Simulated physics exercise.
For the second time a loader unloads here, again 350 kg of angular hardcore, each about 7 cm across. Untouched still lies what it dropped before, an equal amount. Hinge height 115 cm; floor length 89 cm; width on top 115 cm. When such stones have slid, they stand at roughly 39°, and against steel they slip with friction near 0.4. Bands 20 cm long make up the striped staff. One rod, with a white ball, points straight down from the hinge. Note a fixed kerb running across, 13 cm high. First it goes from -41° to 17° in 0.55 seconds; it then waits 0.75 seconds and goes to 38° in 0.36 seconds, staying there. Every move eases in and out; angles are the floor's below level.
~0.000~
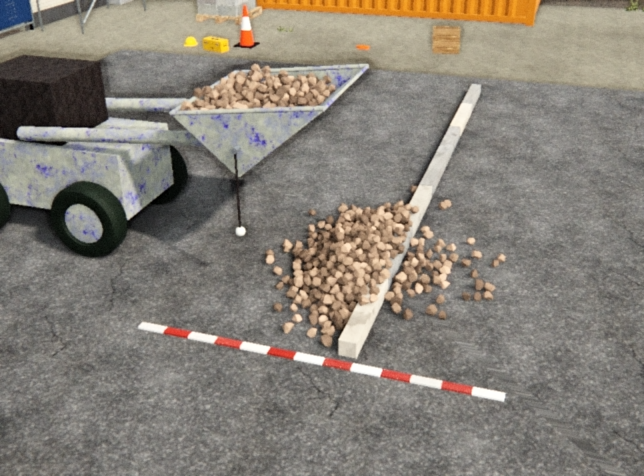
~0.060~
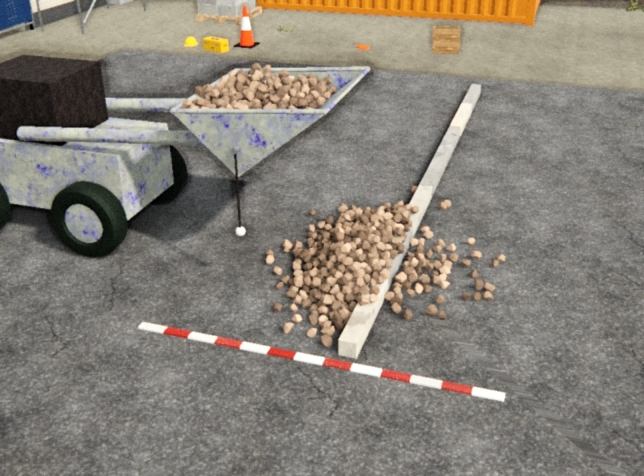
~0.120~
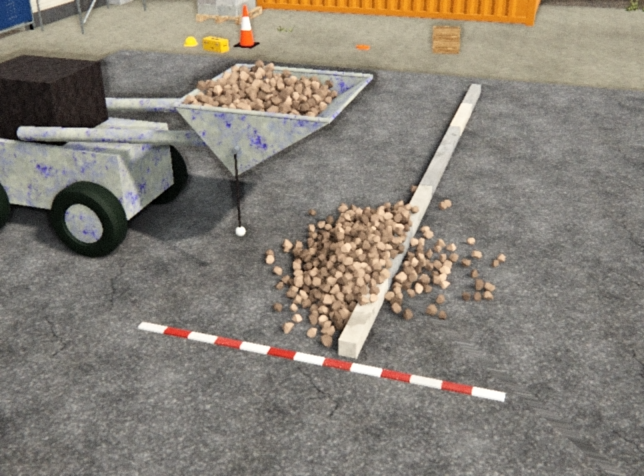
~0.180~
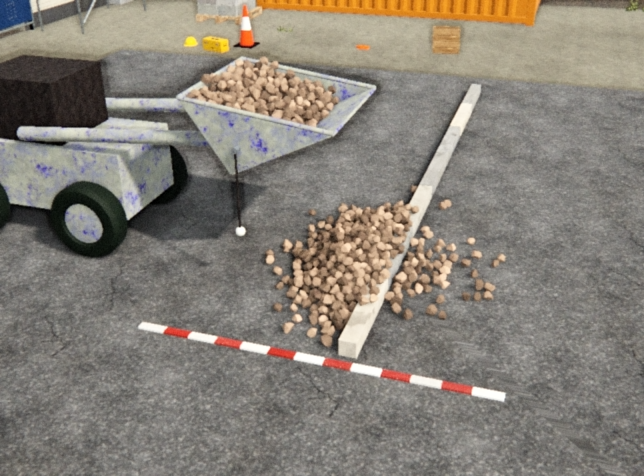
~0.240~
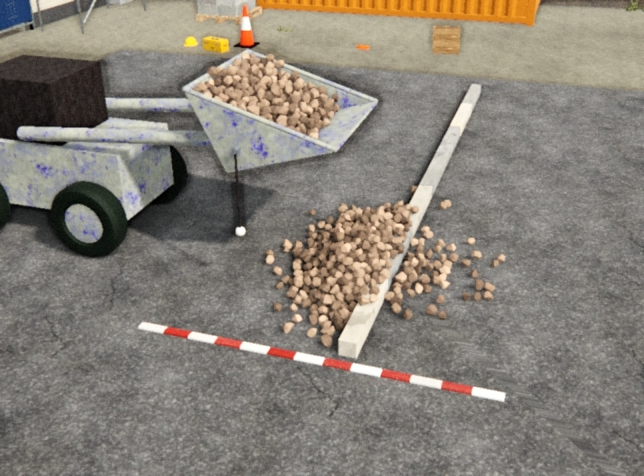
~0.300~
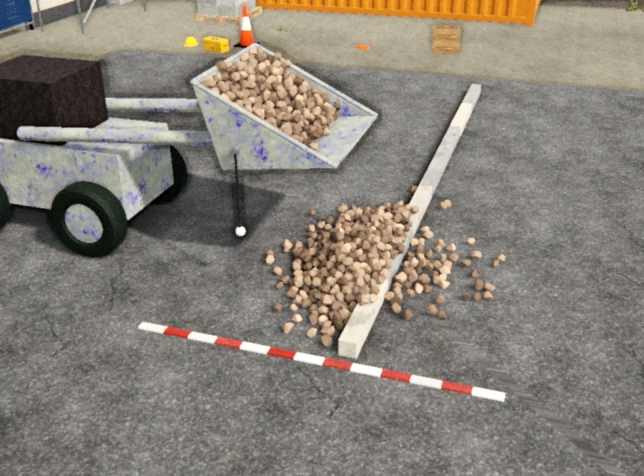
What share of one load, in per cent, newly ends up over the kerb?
23 %.
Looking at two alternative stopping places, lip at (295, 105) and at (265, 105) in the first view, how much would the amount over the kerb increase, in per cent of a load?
I'd expect near 5 per cent first and near 0 per cent next.
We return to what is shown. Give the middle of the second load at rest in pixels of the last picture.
Their middle is at about (356, 243).
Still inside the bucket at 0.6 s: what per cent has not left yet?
About 100 per cent is held.
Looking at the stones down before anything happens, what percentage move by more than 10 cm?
About 5 %.
After 0.4 s the floor is at 8°; in per cent of one load, 100 in the bucket, 89 on this side of the kerb, 11 over the kerb; the foremost stones are at (484, 282).
After 0.6 s the floor is at 17°; in per cent of one load, 100 in the bucket, 89 on this side of the kerb, 11 over the kerb; the foremost stones are at (484, 282).
After 2.1 s the floor is at 38°; in per cent of one load, 18 in the bucket, 152 on this side of the kerb, 30 over the kerb; the foremost stones are at (505, 275).
After 4.7 s the floor is at 38°; in per cent of one load, 0 in the bucket, 166 on this side of the kerb, 35 over the kerb; the foremost stones are at (505, 275). Net gain over the kerb, 23.
